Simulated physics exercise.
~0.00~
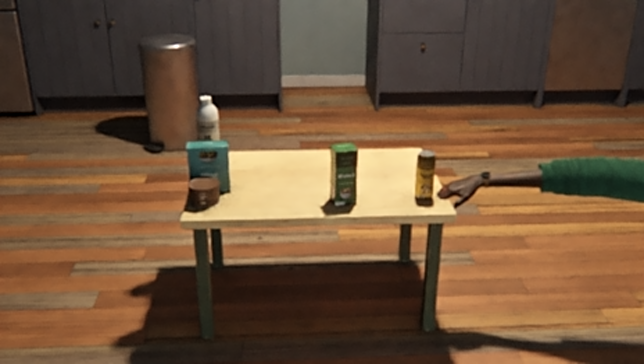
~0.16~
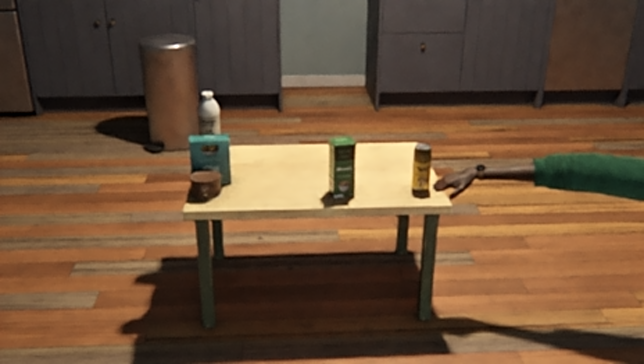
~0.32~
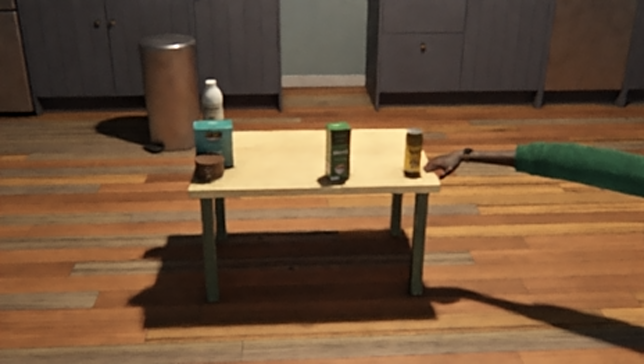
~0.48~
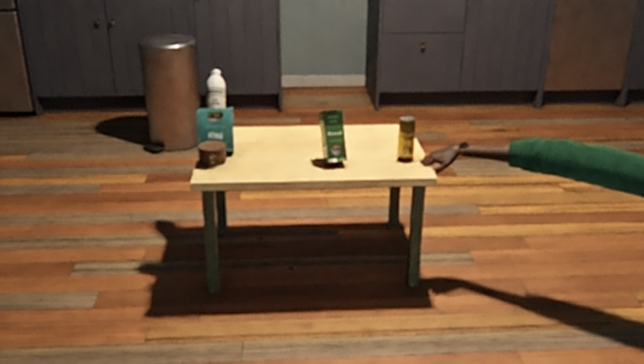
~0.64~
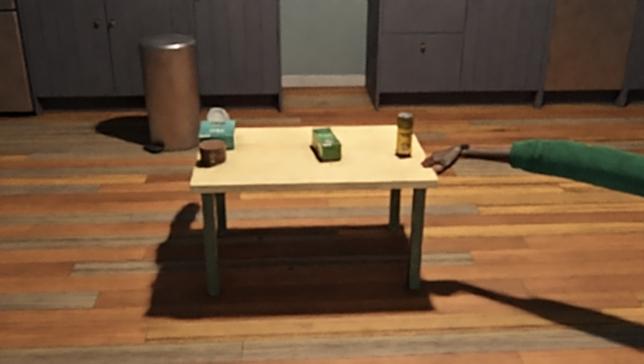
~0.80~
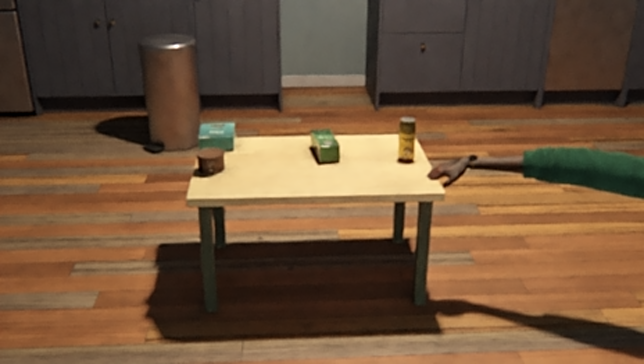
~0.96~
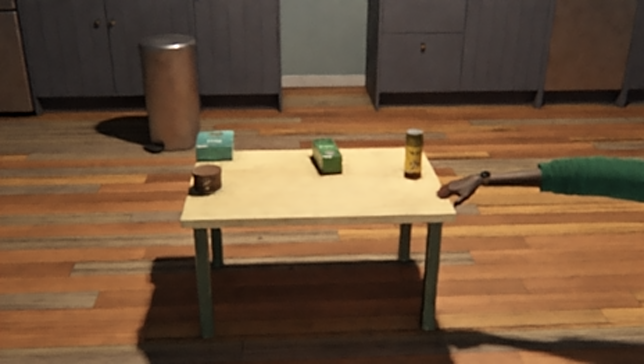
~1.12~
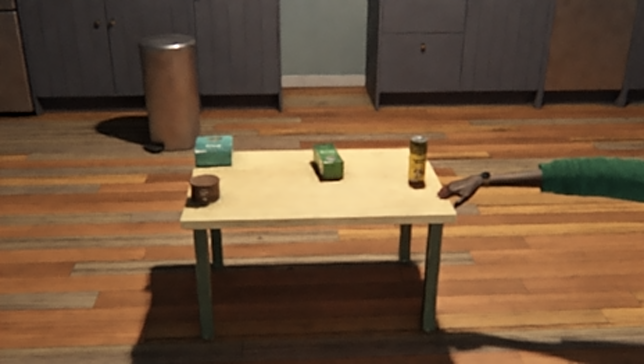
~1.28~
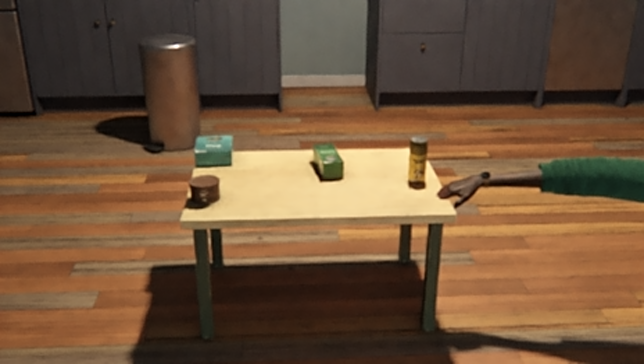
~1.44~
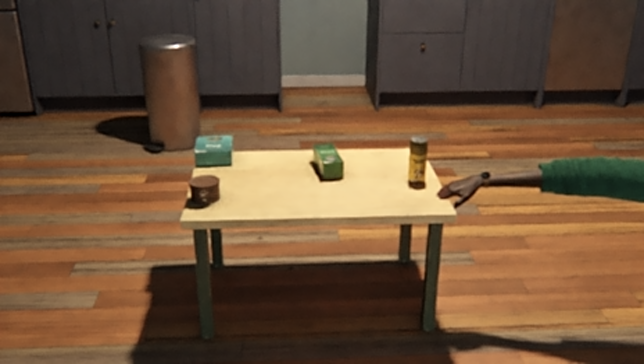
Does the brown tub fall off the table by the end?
No, the brown tub stays on the table, still standing near the left edge when everything comes to rest.
